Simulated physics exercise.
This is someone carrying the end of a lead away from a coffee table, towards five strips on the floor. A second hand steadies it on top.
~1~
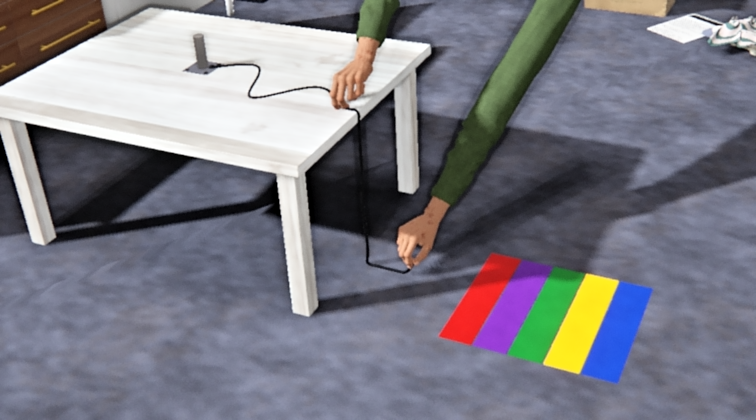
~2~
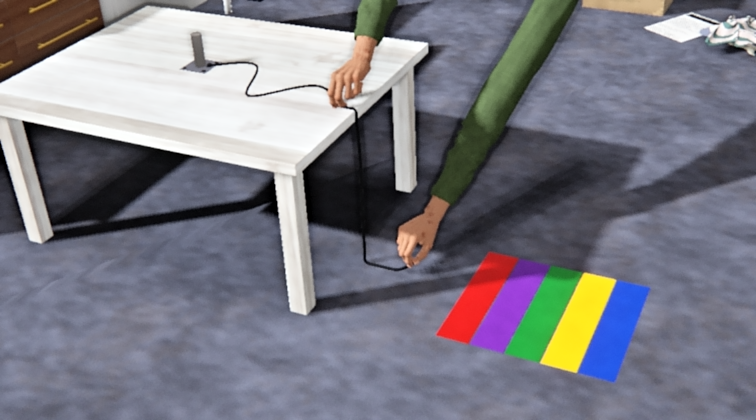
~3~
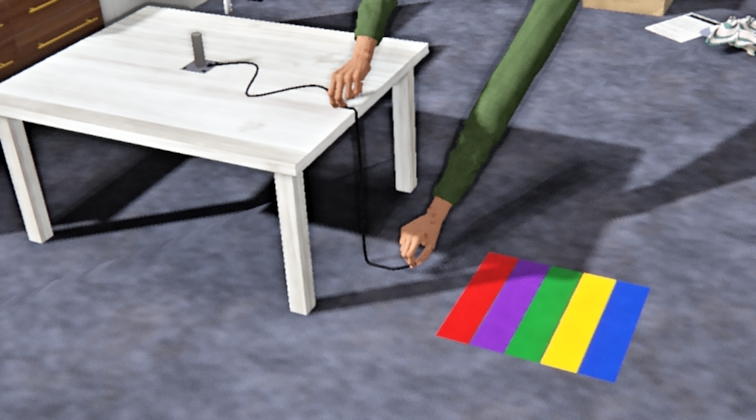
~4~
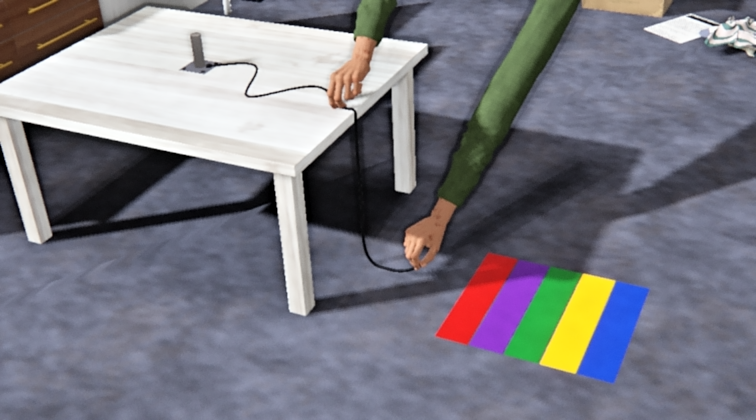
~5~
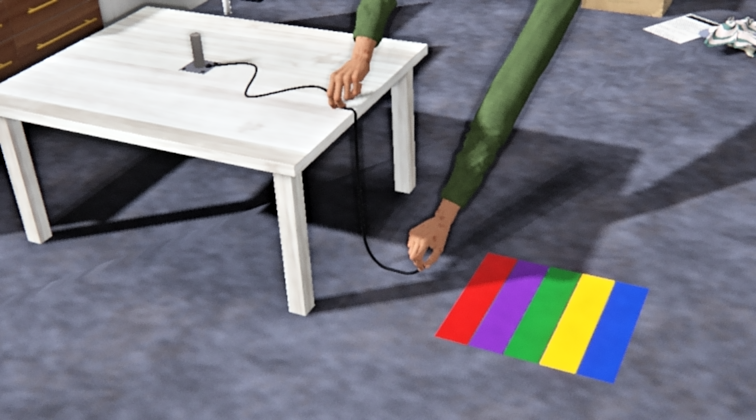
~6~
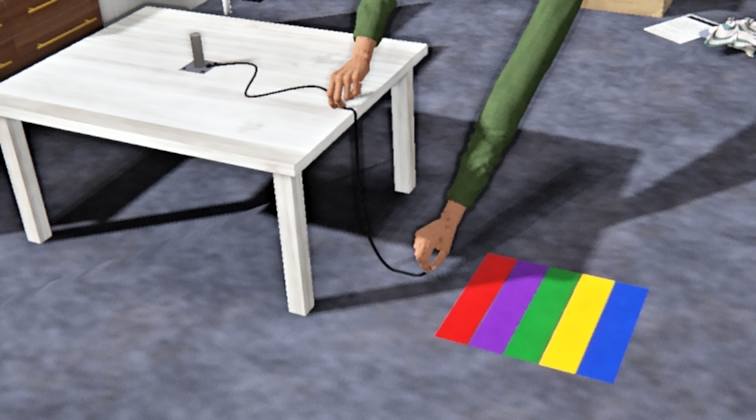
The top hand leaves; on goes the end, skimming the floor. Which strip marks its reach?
The end stops over the blue strip.
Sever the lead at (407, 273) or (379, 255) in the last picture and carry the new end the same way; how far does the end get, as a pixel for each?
The places are (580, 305) and (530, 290).
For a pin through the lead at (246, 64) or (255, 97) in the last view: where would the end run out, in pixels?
Try by try, around (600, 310) and (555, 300).
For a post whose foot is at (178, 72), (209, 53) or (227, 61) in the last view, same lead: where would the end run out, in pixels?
The places are (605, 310), (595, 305) and (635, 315).
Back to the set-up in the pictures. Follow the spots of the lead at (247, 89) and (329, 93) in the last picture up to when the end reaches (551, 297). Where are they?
They go to (286, 87) and to (363, 128).
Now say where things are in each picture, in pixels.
In the first picture, end (413, 264); red (465, 324); purple (499, 333); green (533, 341); yellow (569, 351); blue (607, 360).
In the second picture, end (413, 263); lead through (241, 63) (247, 90) (311, 86) (352, 110) (361, 181) (364, 249).
In the third picture, end (415, 264).
In the fourth picture, end (420, 266); lead through (241, 64) (247, 91) (310, 87) (352, 110) (360, 182) (366, 251).
In the fifth picture, end (424, 267).
In the sixth picture, end (430, 268); lead through (241, 64) (246, 91) (310, 87) (352, 110) (358, 182) (376, 252).
Soon after, end near (551, 297); over green.
After that, end near (593, 307); over yellow.
At the stop, end near (620, 313); over blue. It gets as far as the blue strip.
